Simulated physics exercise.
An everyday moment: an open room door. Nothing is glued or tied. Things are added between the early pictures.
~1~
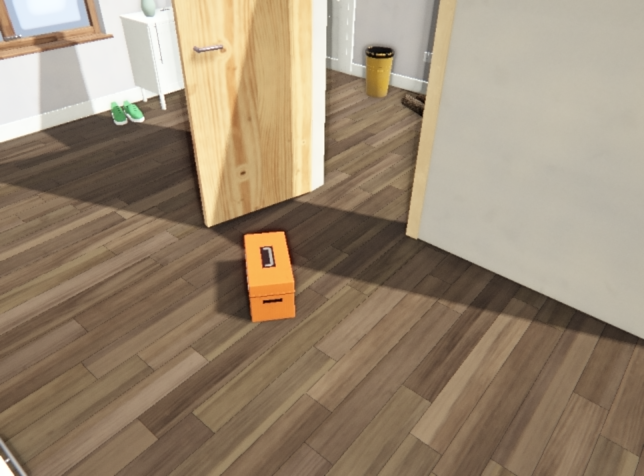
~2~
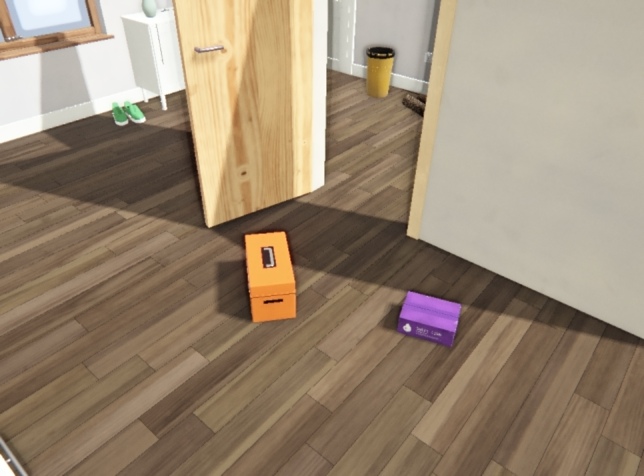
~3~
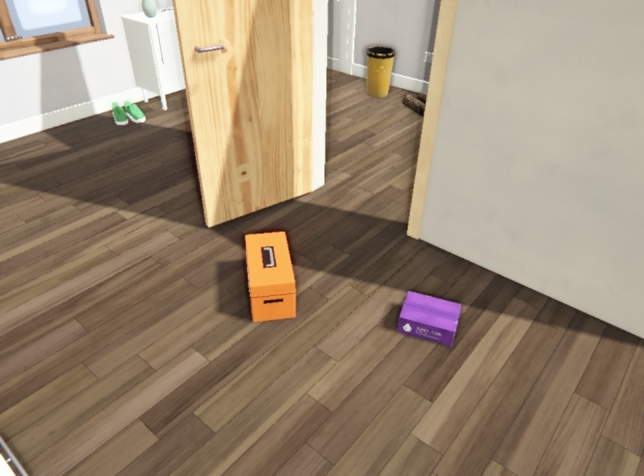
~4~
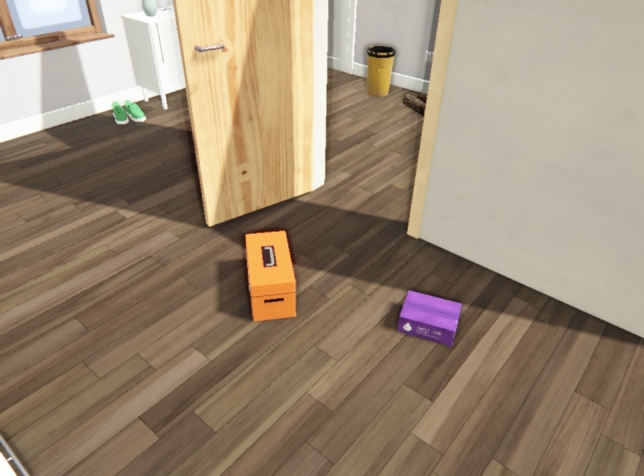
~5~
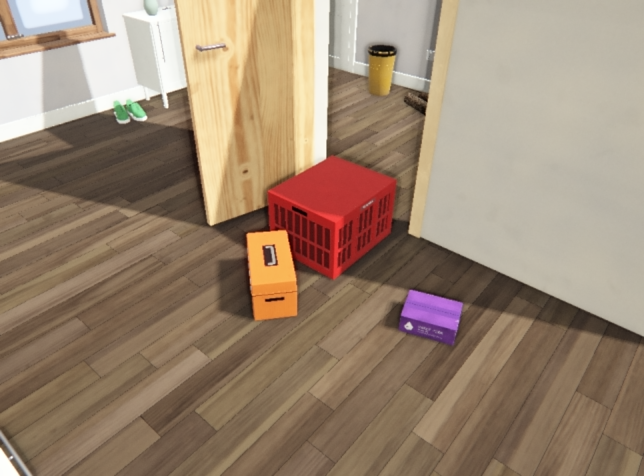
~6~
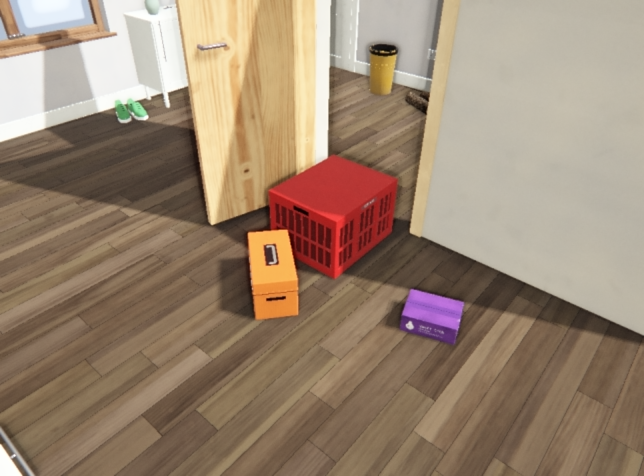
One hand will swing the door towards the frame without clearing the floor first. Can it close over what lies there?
In the end the door is blocked.
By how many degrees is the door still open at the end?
Some 70° open.
Then, 0.40 s on from there, door 92° open.
Then, 0.60 s on from there, door 78° open.
In the end, door 70° open; all 3 unmoved. At the end, from the last picture's camera, red chest near (337, 213).
